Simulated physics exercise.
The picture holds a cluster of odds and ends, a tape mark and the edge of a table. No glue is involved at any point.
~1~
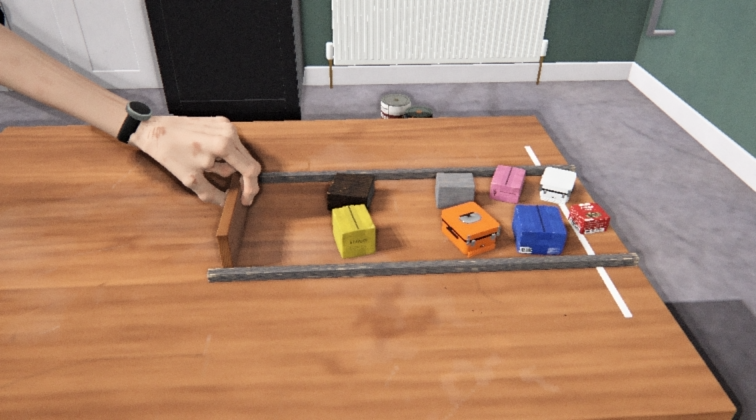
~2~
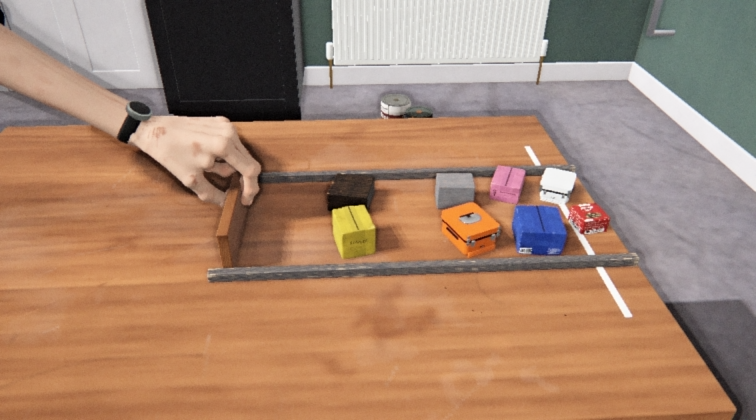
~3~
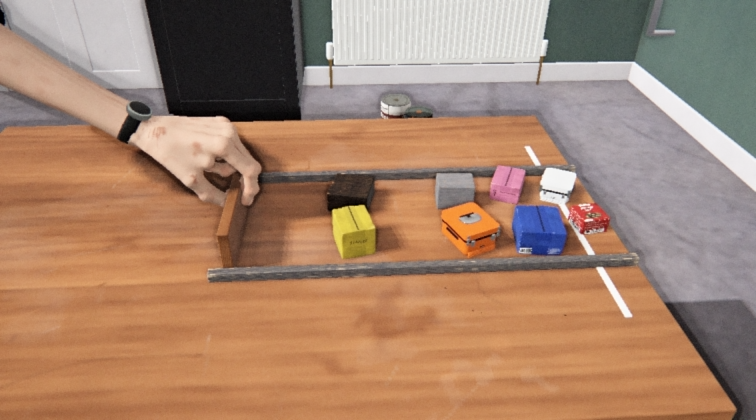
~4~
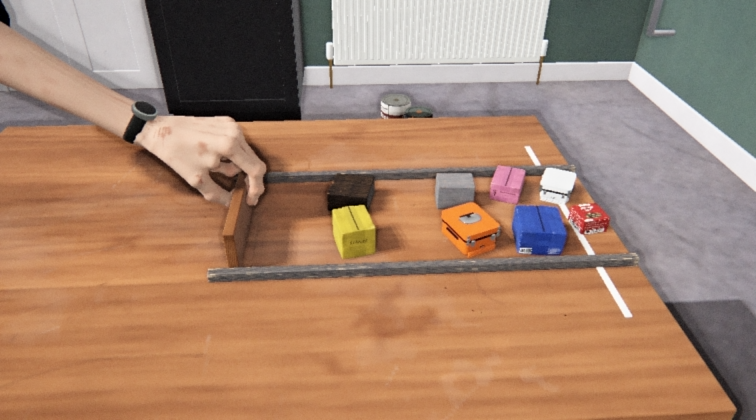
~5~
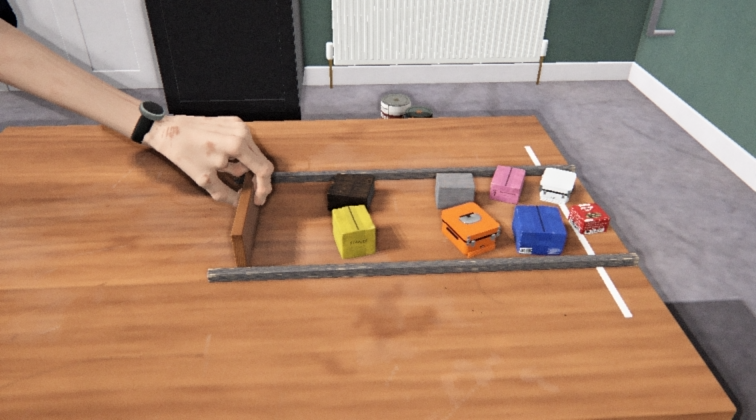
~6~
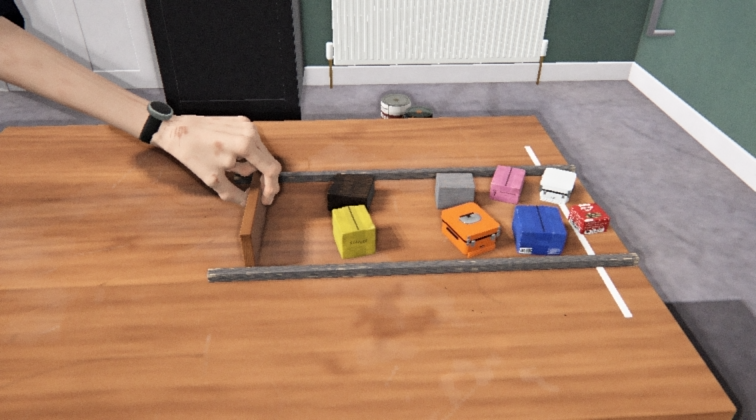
On a wooden tabletop between two dark rails, a hand wearing a watch held a small wooden board upright and slid it slightly to the right, while the eight colourful little boxes stayed still.
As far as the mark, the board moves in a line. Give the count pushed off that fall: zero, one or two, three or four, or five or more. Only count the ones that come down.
Count: Five or more.
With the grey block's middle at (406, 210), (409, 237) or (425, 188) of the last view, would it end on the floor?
One after another: It is safe, then is gone, then is gone.
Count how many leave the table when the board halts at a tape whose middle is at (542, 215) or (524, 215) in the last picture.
It would be 4 and 4.
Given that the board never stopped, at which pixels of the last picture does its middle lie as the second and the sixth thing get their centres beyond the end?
At (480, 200) for the second, at (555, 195) for the sixth.
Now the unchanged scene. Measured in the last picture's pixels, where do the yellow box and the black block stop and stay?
The yellow box ends at (600, 225) and the black block at (576, 185).
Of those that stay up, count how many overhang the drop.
My count gives 1.
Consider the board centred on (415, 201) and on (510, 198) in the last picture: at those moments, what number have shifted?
4 and 8.
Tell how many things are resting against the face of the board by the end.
2.
A little later, none off yet; red box at rest near (588, 219); white case at rest near (557, 186); blue box at rest near (538, 230).
When it is over, the number that fall off is five or more; down, grey block, orange case, pink box, blue box, white case and red box.
